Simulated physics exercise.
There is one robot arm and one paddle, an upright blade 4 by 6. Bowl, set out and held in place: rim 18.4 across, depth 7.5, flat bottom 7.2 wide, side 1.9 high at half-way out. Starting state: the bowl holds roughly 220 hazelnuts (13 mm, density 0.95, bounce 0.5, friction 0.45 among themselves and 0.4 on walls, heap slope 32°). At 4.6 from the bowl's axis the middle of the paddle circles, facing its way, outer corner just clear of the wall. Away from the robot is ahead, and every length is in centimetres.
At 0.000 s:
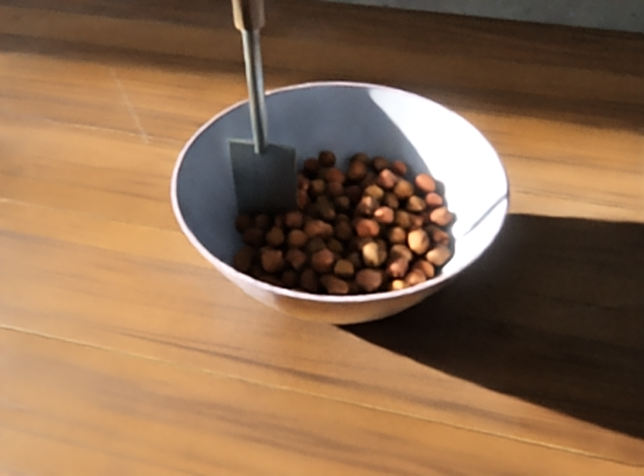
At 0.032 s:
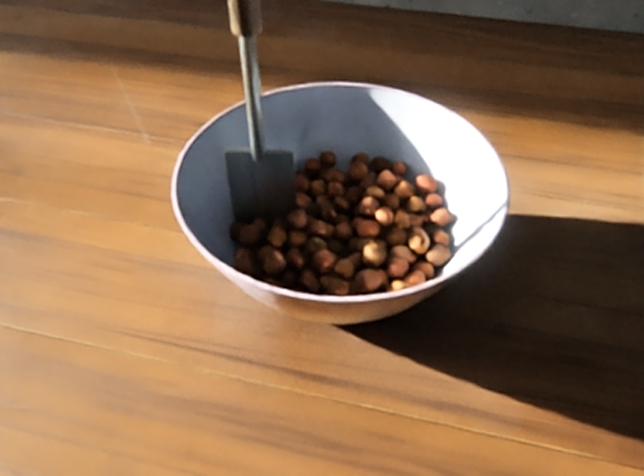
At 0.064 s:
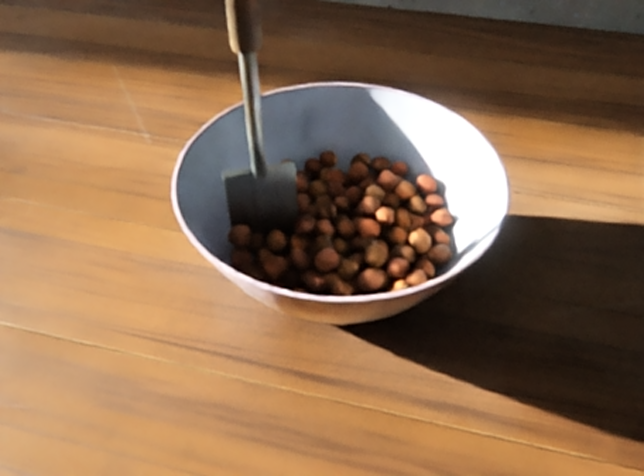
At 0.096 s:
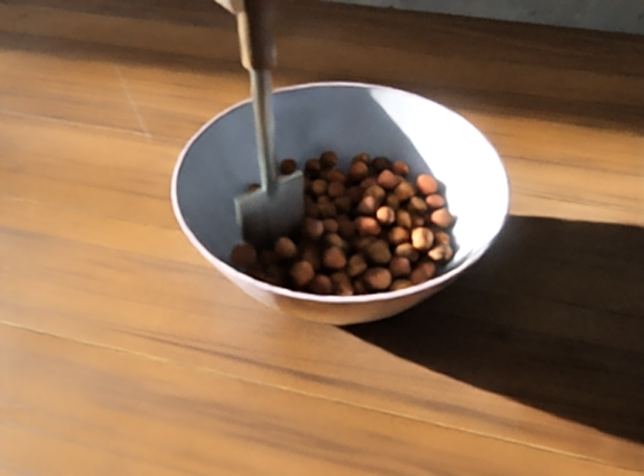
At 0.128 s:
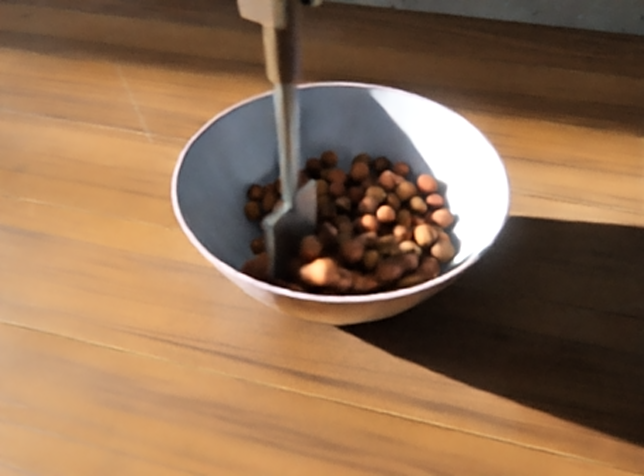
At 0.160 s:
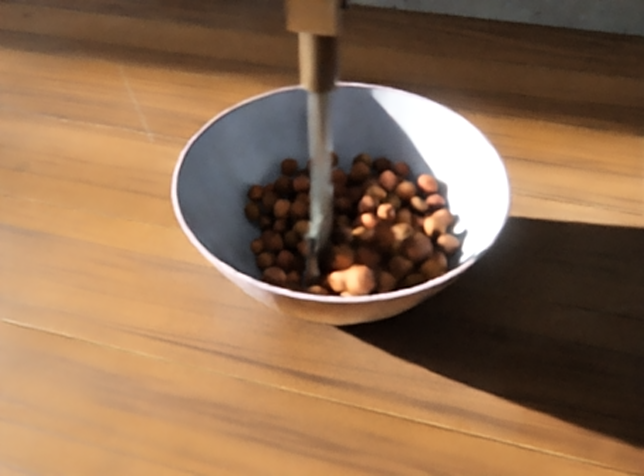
A flat grey paddle on an upright handle, held from above by a partly visible robot arm, sweeps from the left side of a bowl round towards the near side, turning edge-on and nudging brown nuts along. The bowl, pale inside with sunlight on its right, sits centrally on a wooden surface, its dark shadow stretching right. The fixed camera looks down at an angle.
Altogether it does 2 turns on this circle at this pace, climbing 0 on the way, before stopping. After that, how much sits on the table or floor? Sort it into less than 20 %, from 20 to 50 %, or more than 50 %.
It goes in less than 20 %.
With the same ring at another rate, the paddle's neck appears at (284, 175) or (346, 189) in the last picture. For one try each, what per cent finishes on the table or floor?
Roughly 5 per cent on the first try and 20 per cent on the second.
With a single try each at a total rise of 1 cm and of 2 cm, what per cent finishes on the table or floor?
Roughly 10 and 5 per cent.
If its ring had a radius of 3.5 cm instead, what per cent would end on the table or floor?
Near 5 percent.
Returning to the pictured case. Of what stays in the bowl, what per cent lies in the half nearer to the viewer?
I'd say around 60 per cent.
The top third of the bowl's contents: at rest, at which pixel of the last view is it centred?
(271, 241).
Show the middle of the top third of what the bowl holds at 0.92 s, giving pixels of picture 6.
(391, 160).
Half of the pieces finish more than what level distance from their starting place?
6 cm.
After 0.54 s, 337° round, highest piece 11 above the table; 213 in the bowl, 10 on the table or floor, 2 in flight or on the tool.
After 0.92 s, 224° round, highest piece 8 above the table; 205 in the bowl, 20 on the table or floor.
After 1.31 s, 0° round, highest piece 6 above the table; 200 in the bowl, 25 on the table or floor.
After 2.01 s, 0° round, highest piece 6 above the table; 200 in the bowl, 25 on the table or floor.
In the end, 200 in the bowl, 25 on the table or floor. That is 11 % on the table or floor.
